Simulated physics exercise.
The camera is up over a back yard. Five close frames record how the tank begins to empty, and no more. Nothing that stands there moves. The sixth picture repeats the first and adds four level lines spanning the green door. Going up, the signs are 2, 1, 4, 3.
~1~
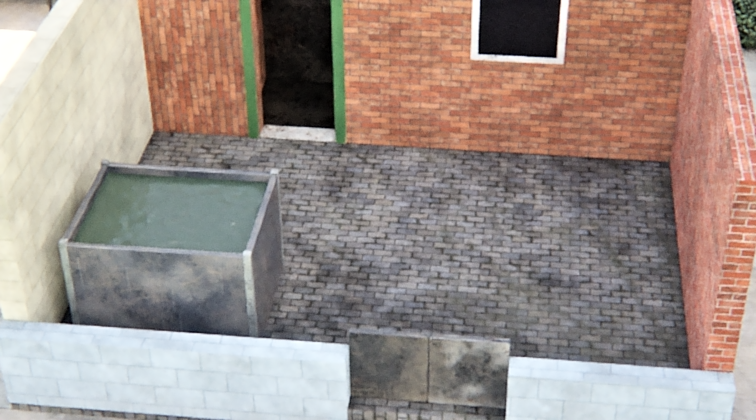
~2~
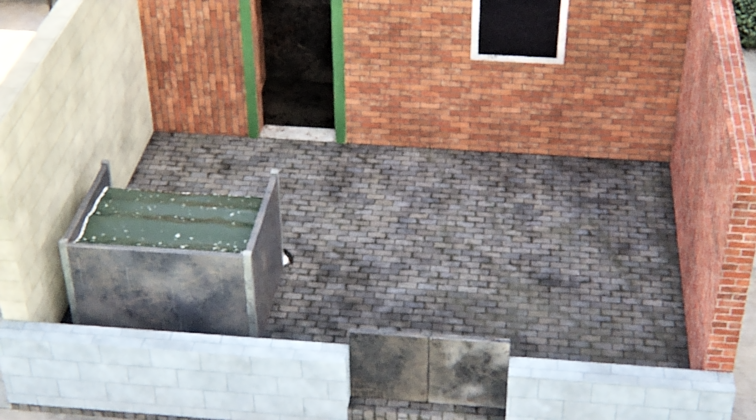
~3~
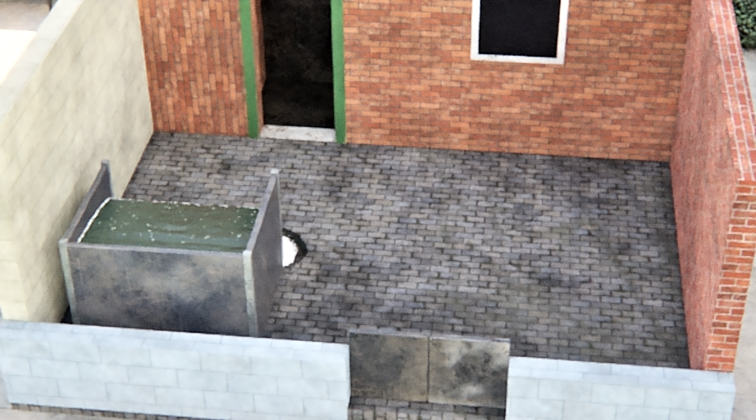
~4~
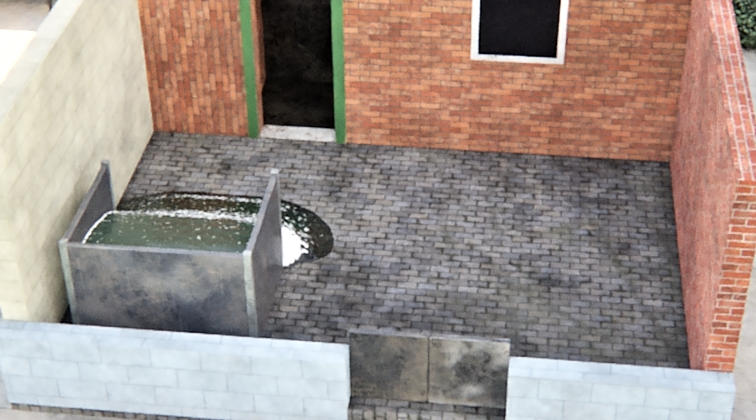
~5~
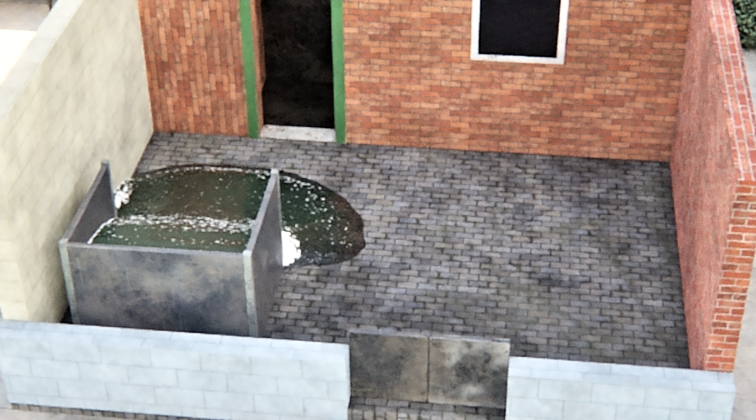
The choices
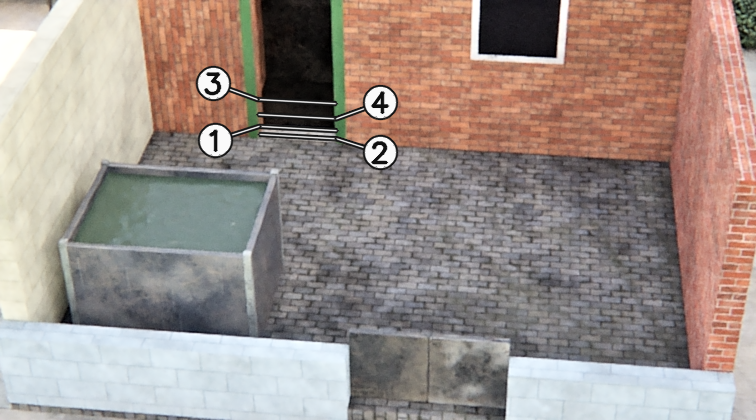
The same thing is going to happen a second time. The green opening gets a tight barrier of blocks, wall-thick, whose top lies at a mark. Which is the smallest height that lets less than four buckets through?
The answer is mark 3.
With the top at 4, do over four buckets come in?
Yes, that goes wrong.
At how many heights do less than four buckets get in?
One of them.
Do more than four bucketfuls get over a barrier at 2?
Yes.
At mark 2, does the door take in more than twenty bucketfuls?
Yes, clearly.
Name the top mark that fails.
It is 4.
In white, 1 at (297, 128); 2 at (298, 136); 3 at (296, 101); 4 at (297, 116); from the bottom up 2, 1, 4, 3.
Choosing 1, dozens of bucketfuls pour in.
Choosing 2, dozens of bucketfuls pour in.
Choosing 3, a bucket or two gets in.
Choosing 4, about 12 bucketfuls get in.
